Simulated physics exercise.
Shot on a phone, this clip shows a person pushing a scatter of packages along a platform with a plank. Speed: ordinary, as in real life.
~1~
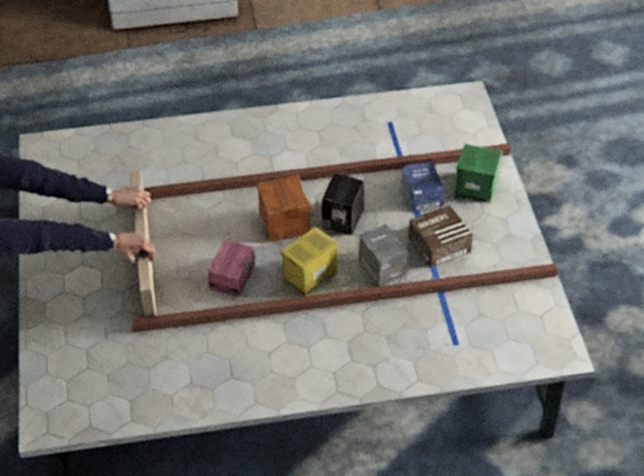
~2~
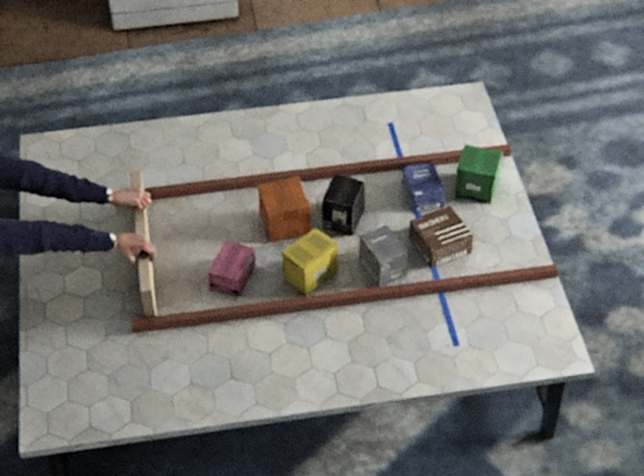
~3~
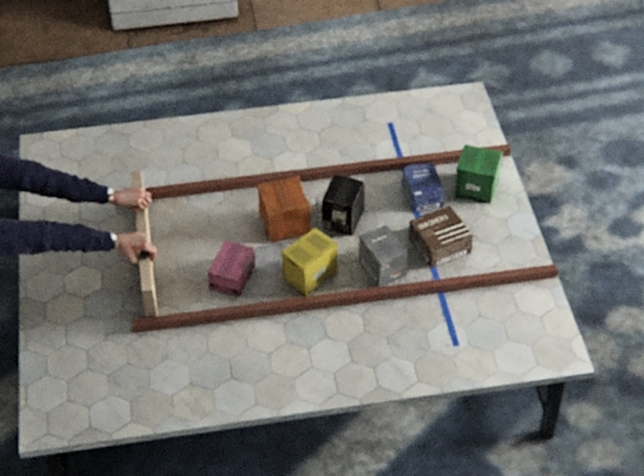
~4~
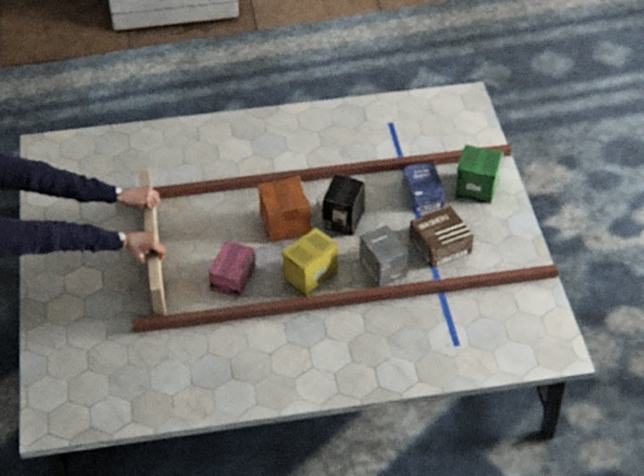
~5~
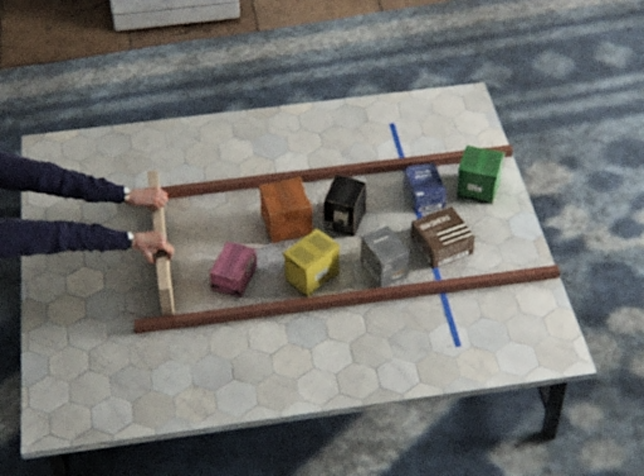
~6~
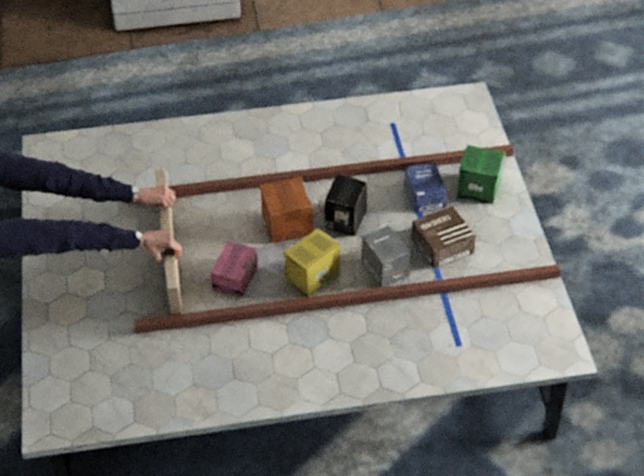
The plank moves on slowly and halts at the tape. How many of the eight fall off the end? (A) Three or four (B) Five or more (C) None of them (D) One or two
The answer is D.
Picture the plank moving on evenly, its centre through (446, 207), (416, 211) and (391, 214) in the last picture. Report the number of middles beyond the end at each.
4, 1 and 0.
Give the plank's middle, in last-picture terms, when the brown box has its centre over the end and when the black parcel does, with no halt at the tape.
For the brown box, about (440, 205); for the black parcel, about (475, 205).
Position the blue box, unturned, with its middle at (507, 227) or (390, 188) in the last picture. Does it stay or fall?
Lab note - it goes down; then it rests there.
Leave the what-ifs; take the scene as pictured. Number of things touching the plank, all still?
The figure is 2.
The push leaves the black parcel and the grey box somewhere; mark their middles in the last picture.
The first ends close to (476, 187), the second close to (530, 246).
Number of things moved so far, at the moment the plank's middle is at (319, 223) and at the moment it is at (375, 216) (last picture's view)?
I count 6 first and 8 after.
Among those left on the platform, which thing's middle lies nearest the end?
That would be the brown box.
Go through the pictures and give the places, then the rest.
The first frame shows green tote (478, 173); brown box (440, 236); blue box (423, 186); plank (143, 244); tape (421, 224).
The second frame shows brown box (441, 237); black parcel (344, 205).
The third frame shows blue box (423, 187); pink parcel (232, 268).
The fourth frame shows green tote (479, 174); yellow tote (311, 263).
The fifth frame shows brown box (442, 237); orange box (286, 210).
The sixth frame shows green tote (481, 174); brown box (443, 237); blue box (425, 187); plank (168, 242); tape (423, 225).
Soon after, none off yet; green tote at rest near (481, 174); brown box at rest near (443, 237); blue box at rest near (425, 187).
After that, none off yet; green tote at rest near (481, 174); brown box displaced about its own width near (473, 229); blue box at rest near (425, 187).
In the end, the number that fall off is one or two; gone, green tote.
